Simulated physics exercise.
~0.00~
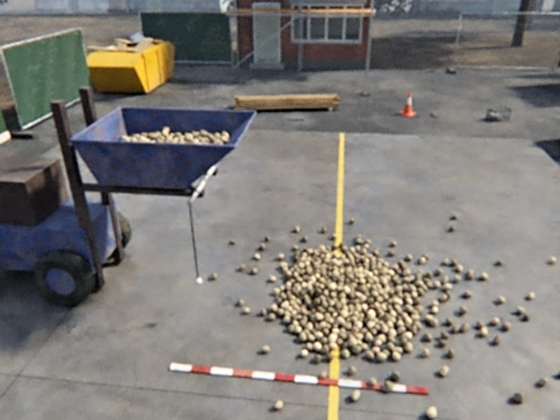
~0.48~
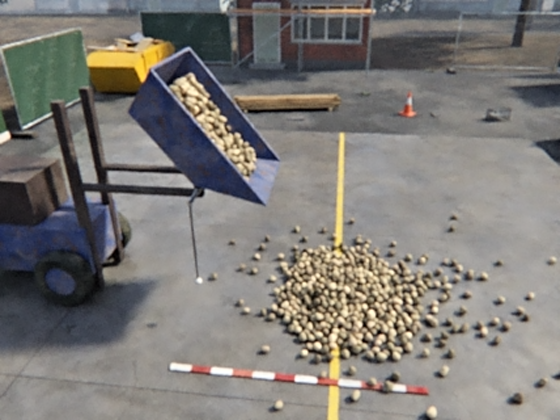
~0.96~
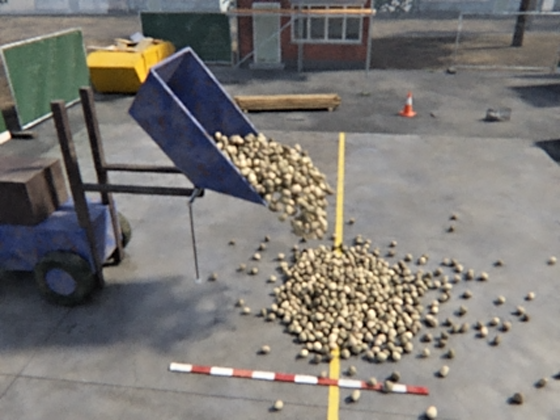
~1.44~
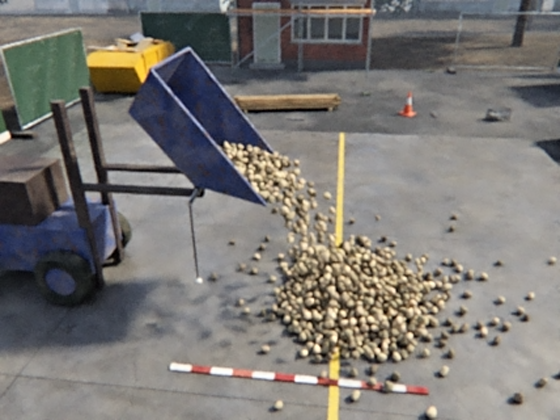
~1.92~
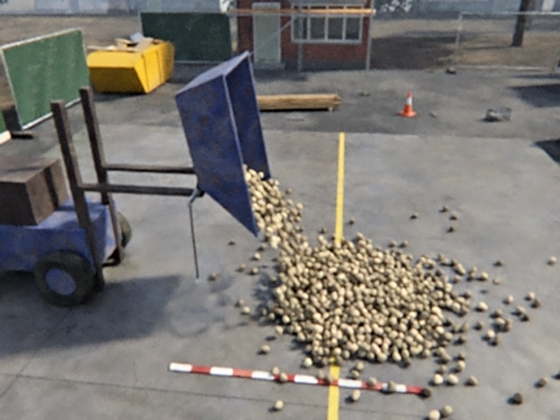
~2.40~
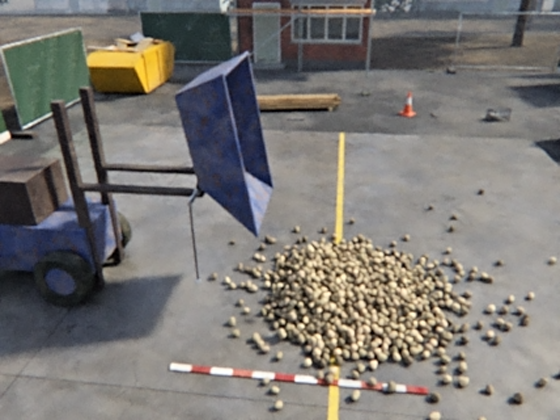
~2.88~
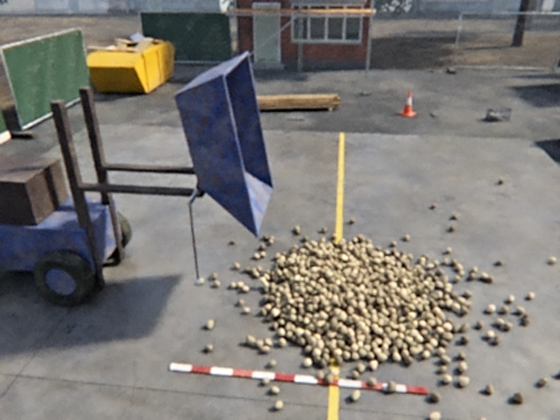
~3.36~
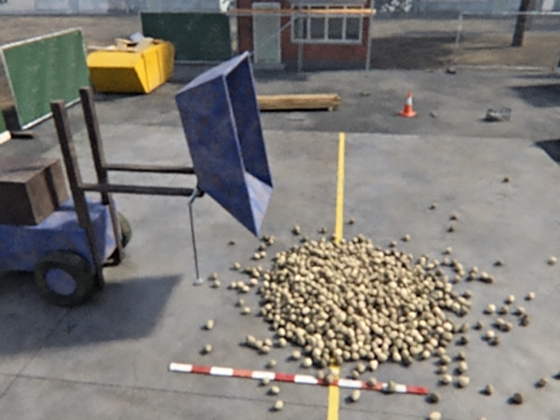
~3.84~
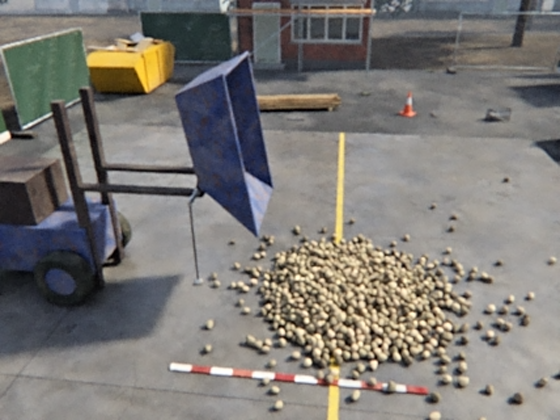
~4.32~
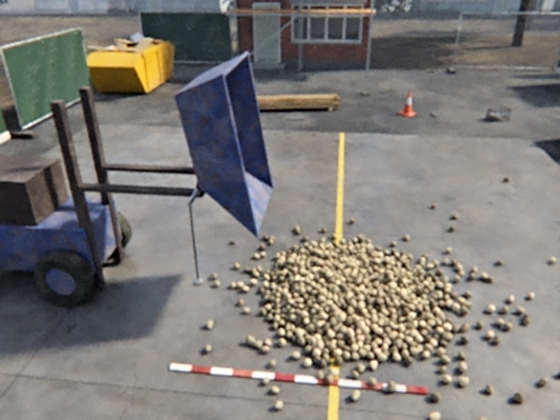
A blue skip on a fork truck tips rightward, empties its stones onto the pile, and stays tilted.
